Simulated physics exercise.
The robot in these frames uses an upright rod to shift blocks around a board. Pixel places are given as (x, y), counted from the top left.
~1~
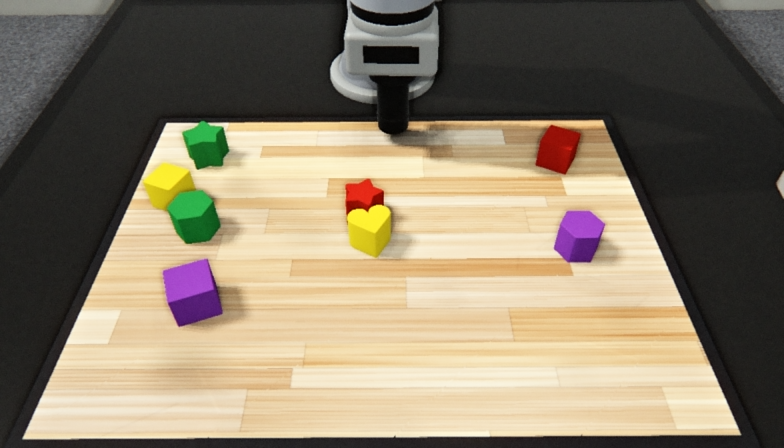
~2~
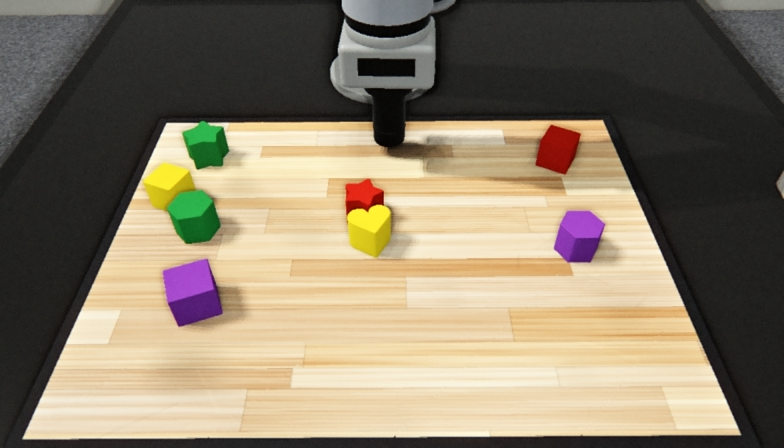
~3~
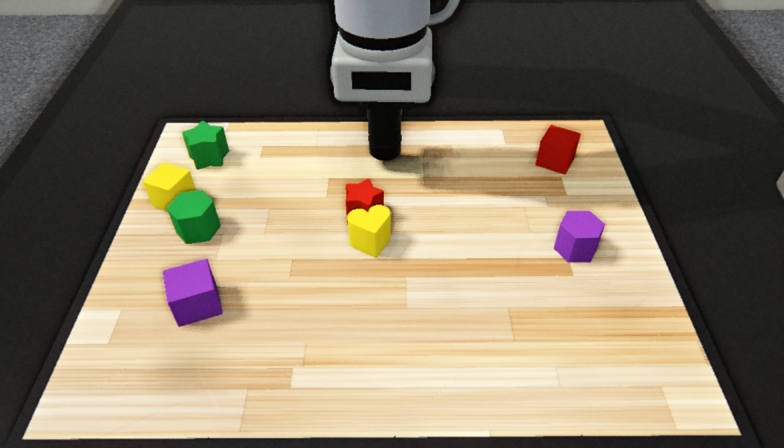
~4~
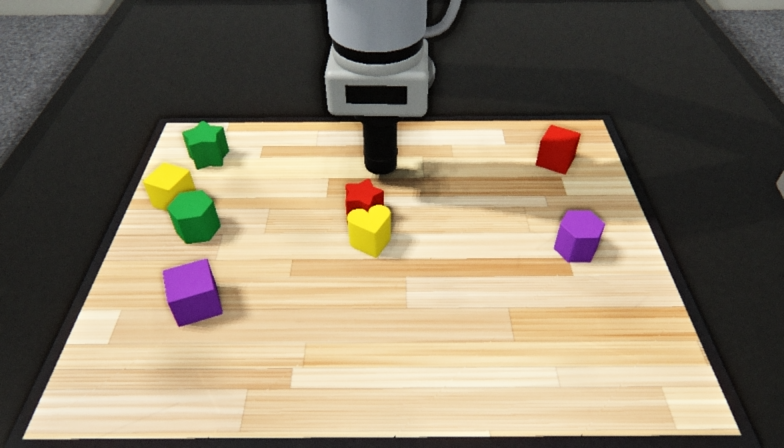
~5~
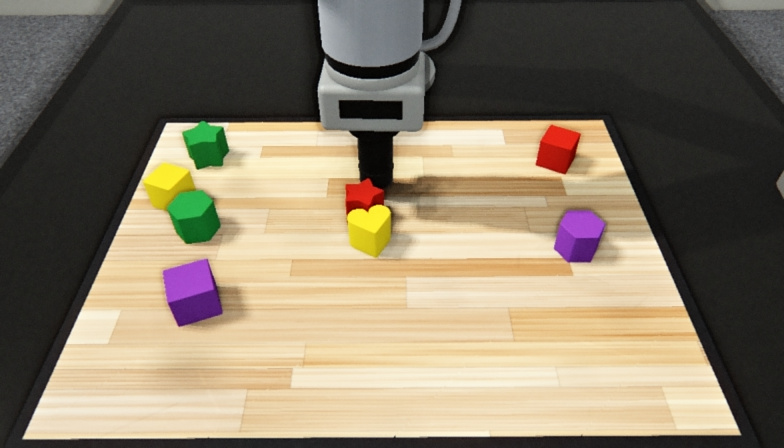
The footage shows a robot arm with a black upright rod moving from the back edge of a wooden board toward the viewer and slightly left, reaching close behind the red star-shaped block, while the colored blocks stay still.
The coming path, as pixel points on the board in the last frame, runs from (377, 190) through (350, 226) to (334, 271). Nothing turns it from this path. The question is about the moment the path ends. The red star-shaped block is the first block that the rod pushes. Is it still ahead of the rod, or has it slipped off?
The red star-shaped block won't leave the front of the rod.
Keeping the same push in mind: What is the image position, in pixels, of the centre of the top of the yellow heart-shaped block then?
The point I'd pick in the picture is (374, 253).
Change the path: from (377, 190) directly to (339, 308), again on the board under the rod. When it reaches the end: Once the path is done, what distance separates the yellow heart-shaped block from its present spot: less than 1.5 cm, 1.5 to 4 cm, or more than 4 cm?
Past 4 cm.
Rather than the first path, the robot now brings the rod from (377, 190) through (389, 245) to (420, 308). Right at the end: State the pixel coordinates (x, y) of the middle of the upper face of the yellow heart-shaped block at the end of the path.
The point I'd pick in the picture is (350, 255).
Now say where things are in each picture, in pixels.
Rod's lower end at (393, 127); red star-shaped block at (363, 191); yellow heart-shaped block at (370, 217), in the first picture.
Rod at (389, 139); blocks still, in the second picture.
Rod at (385, 152); blocks still, in the third picture.
Rod at (381, 166); blocks still, in the fourth picture.
Rod at (377, 180); red star-shaped block at (363, 191); yellow heart-shaped block at (370, 217), in the fifth picture.
The first path, step by step. One third of the way, rod at (357, 204); red star-shaped block at (350, 216), turned 20° anticlockwise; yellow heart-shaped block at (371, 234), turned 25° anticlockwise.
Two thirds of the way, rod at (343, 231); red star-shaped block at (341, 241), turned 60° anticlockwise; yellow heart-shaped block at (375, 246), turned 65° anticlockwise.
At the end, rod at (333, 261); red star-shaped block at (338, 273), turned 65° anticlockwise; yellow heart-shaped block at (374, 253), turned 100° anticlockwise.
